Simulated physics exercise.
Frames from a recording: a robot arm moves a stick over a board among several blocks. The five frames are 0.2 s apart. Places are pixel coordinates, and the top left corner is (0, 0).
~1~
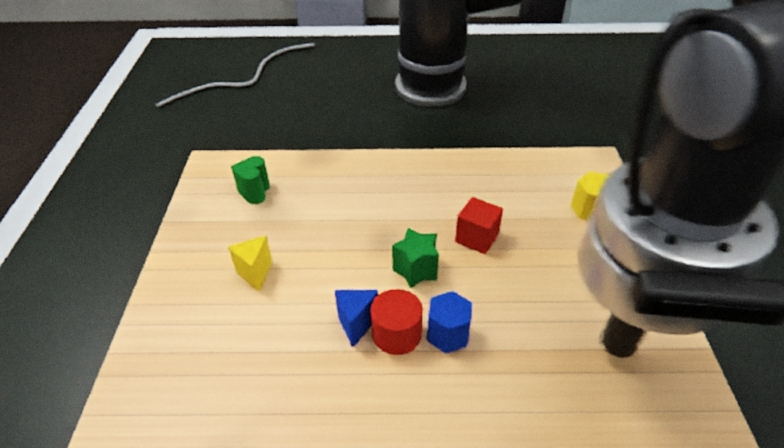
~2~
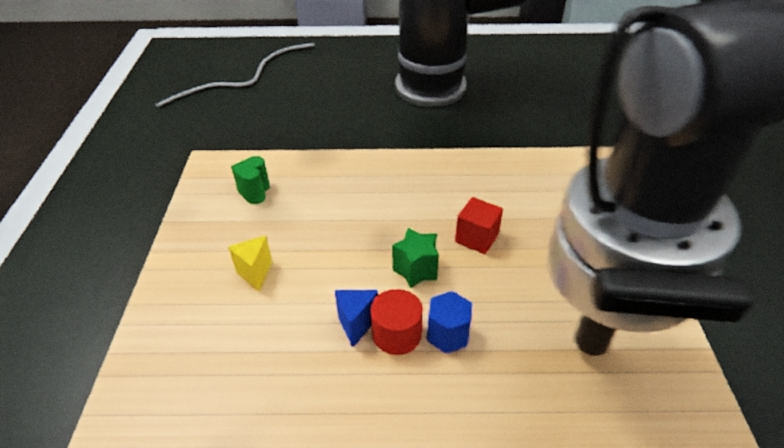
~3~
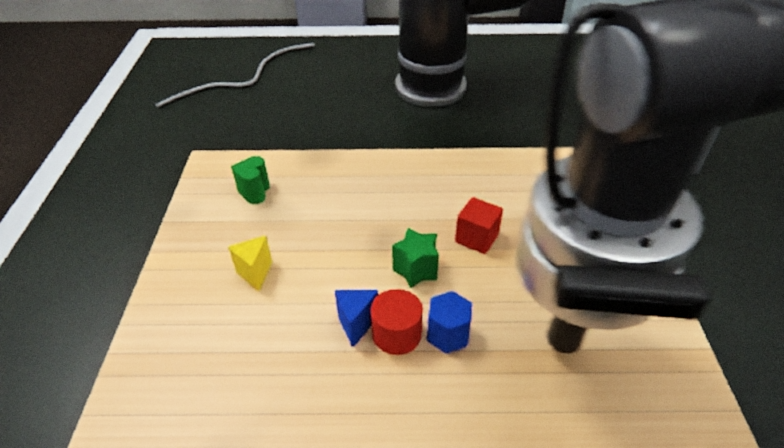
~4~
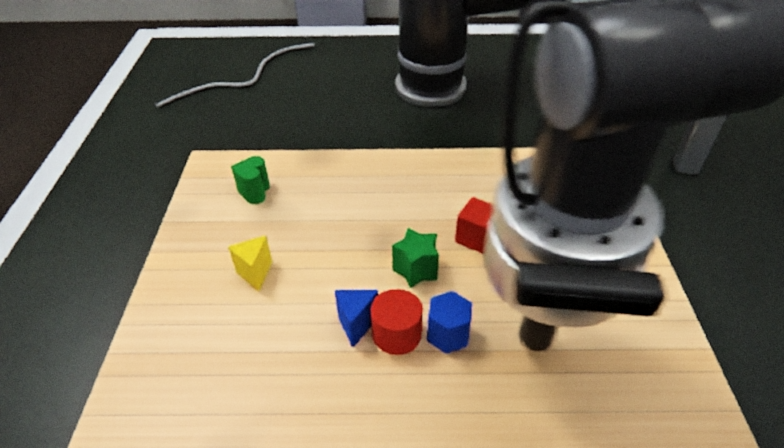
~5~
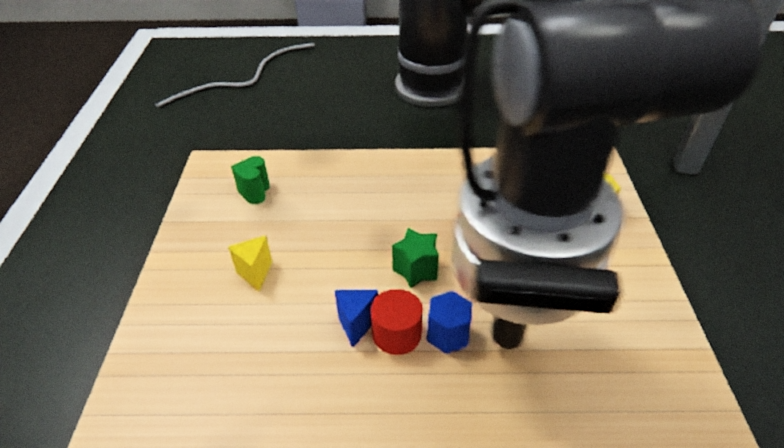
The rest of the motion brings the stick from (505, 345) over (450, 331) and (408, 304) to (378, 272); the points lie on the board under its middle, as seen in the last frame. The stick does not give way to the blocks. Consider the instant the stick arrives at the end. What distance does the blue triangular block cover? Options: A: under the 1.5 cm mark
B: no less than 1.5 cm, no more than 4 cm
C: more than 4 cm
I'll go with C - more than 4 cm.
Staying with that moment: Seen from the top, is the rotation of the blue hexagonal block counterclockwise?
Yes.
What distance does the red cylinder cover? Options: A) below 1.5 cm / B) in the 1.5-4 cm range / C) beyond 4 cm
I choose C.
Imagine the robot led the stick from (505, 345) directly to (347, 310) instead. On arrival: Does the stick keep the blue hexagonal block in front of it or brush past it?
Ahead to the end.
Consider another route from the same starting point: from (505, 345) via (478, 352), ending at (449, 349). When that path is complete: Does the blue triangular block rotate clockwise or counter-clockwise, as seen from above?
It makes a counterclockwise turn.
On the path given first. One third of the way, stick at (450, 321); blue triangular block at (328, 299), turned 15° anticlockwise; red cylinder at (366, 306); blue hexagonal block at (413, 304), turned 15° anticlockwise.
Two thirds of the way, stick at (408, 294); blue triangular block at (287, 301), turned 15° anticlockwise; red cylinder at (327, 304); blue hexagonal block at (371, 287), turned 45° anticlockwise.
At the end, stick at (378, 262); blue triangular block at (283, 302), turned 15° anticlockwise; red cylinder at (323, 305); green star block at (416, 234), turned 35° clockwise; blue hexagonal block at (359, 277), turned 80° anticlockwise.
